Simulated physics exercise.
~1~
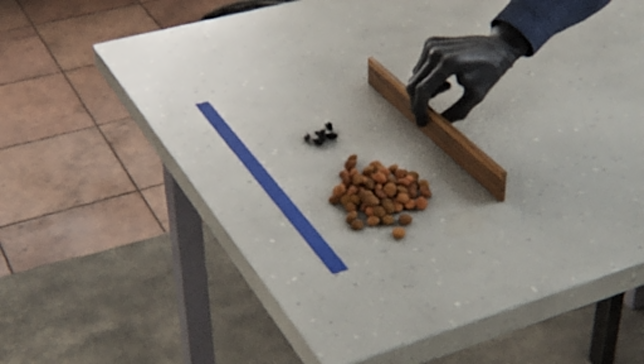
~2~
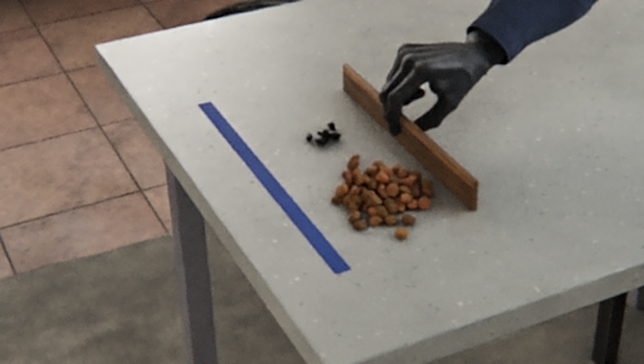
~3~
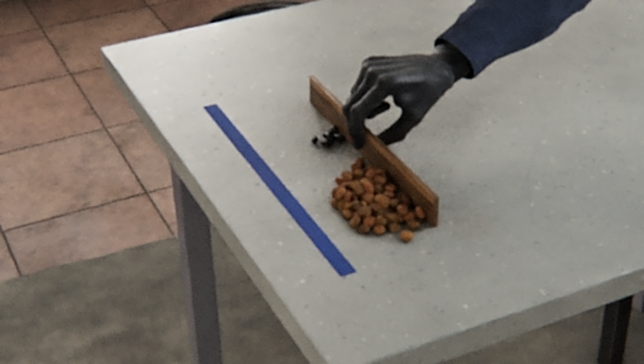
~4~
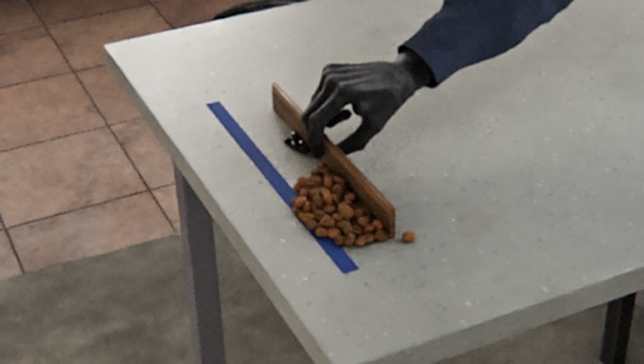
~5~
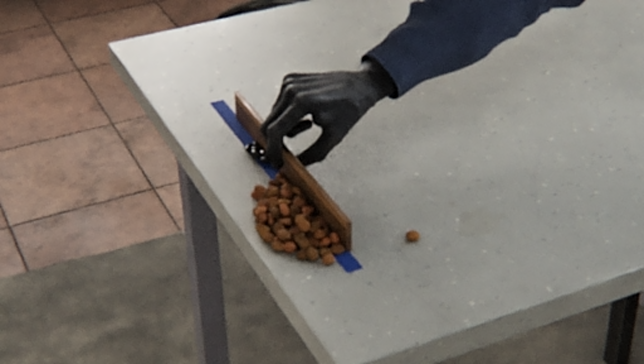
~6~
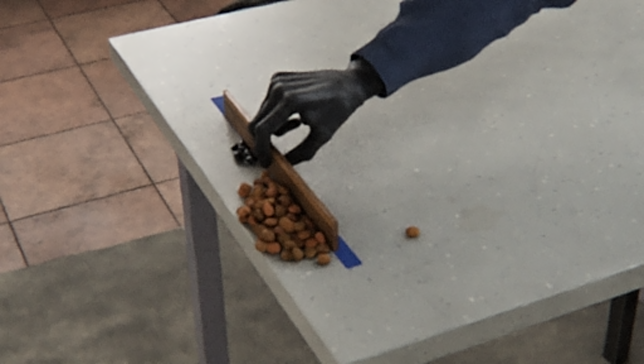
The clip shows a dark hand in a blue sleeve pushing a wooden strip leftward across a pale table, sweeping brown nut-like pieces and a few small black ones along until it stops at the blue tape, with a small part of the brown pile over the edge and one piece left behind.
